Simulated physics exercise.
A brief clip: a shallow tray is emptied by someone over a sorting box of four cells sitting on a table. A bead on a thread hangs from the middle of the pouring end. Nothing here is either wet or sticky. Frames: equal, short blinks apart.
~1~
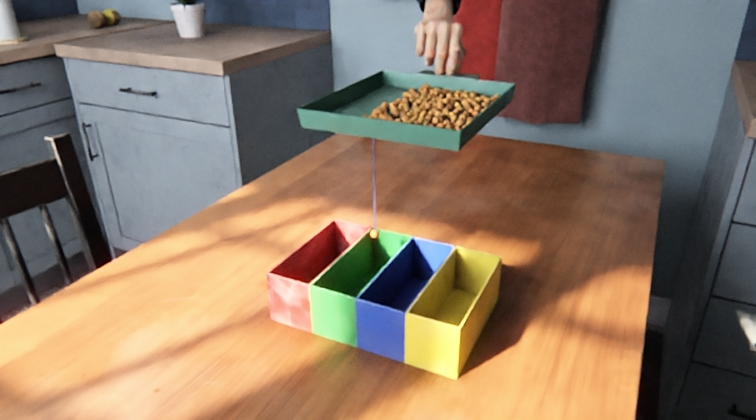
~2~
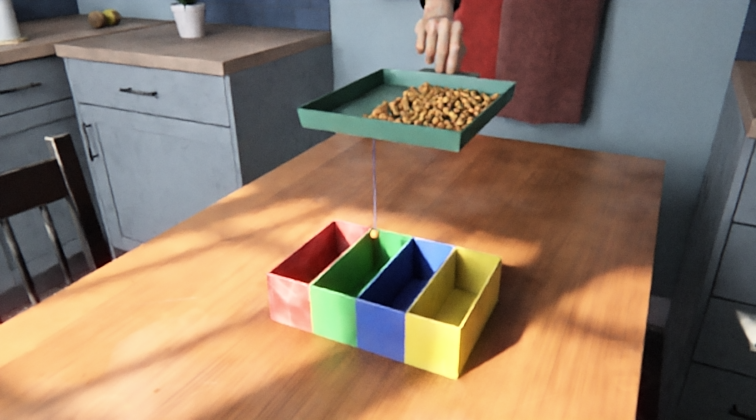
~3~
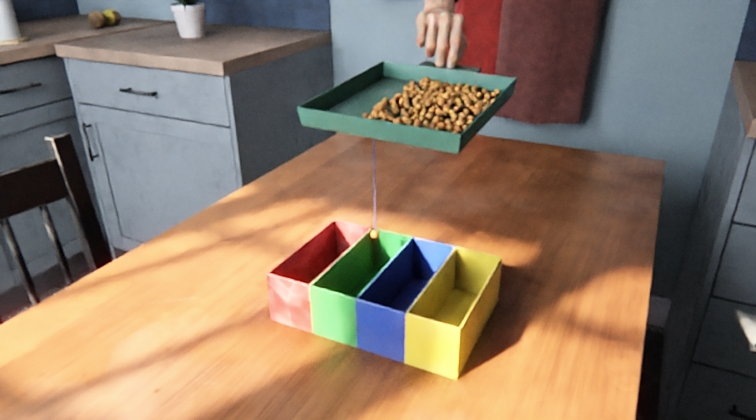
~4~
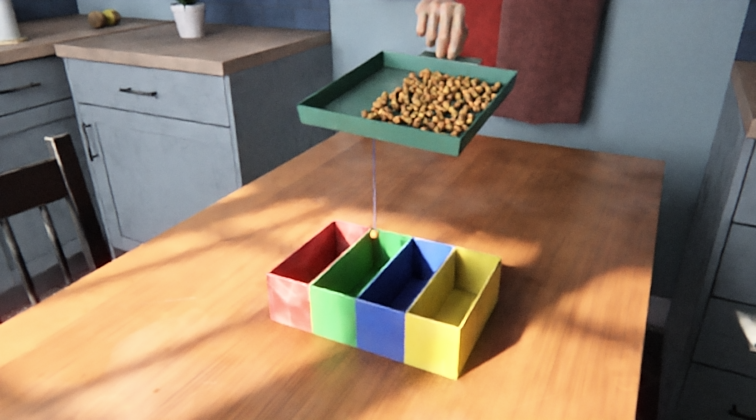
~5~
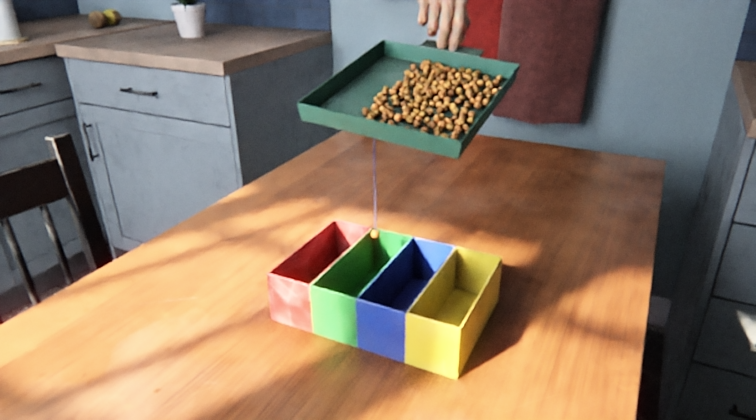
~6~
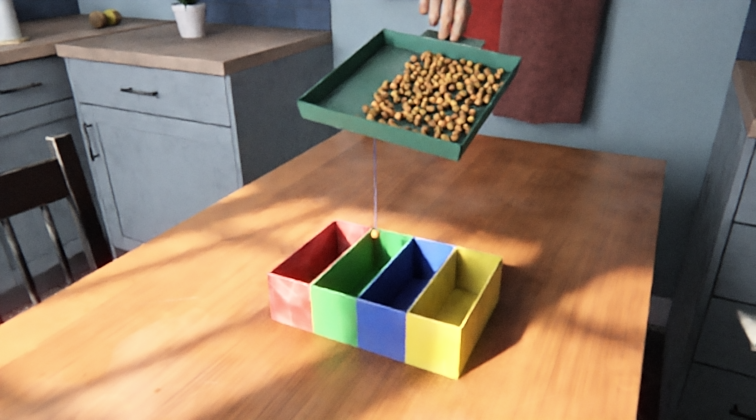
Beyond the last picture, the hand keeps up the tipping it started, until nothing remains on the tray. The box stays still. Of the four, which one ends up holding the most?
The blue one.
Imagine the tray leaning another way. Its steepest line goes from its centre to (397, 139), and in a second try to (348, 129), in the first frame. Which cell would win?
In order, it comes out as that blue cell and the red one.
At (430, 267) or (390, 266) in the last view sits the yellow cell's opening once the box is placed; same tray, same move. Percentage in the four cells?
Some 80 and then some 30 per cent.
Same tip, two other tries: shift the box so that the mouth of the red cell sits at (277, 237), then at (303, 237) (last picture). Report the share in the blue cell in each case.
It comes to near 0 per cent the first time and near 10 per cent the second time.
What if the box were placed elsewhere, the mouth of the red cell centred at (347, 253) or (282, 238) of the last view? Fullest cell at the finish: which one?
Try one goes to the blue one; try two goes to yellow.
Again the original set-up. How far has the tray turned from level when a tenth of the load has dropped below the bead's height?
Roughly 110 degrees from level.
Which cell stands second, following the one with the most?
I'd say the cell in yellow takes second place.
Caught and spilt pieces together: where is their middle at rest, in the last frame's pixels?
Somewhere close to (425, 311) in the last picture.
Just after the last frame, tray tipped steeply; every one on the tray.
A moment on, tray tipped right over; almost all on the tray; just a few in the yellow cell; just a few falling or outside the box.
Further on, tray tipped past a quarter turn; roughly half in the blue cell; roughly a third in the yellow cell; about a tenth in the green cell; about a tenth falling or outside the box.
When it is over, tray tipped past a quarter turn; roughly half in the blue cell; roughly a third in the yellow cell; about a tenth in the green cell; not one in the red cell; about a tenth outside the box.
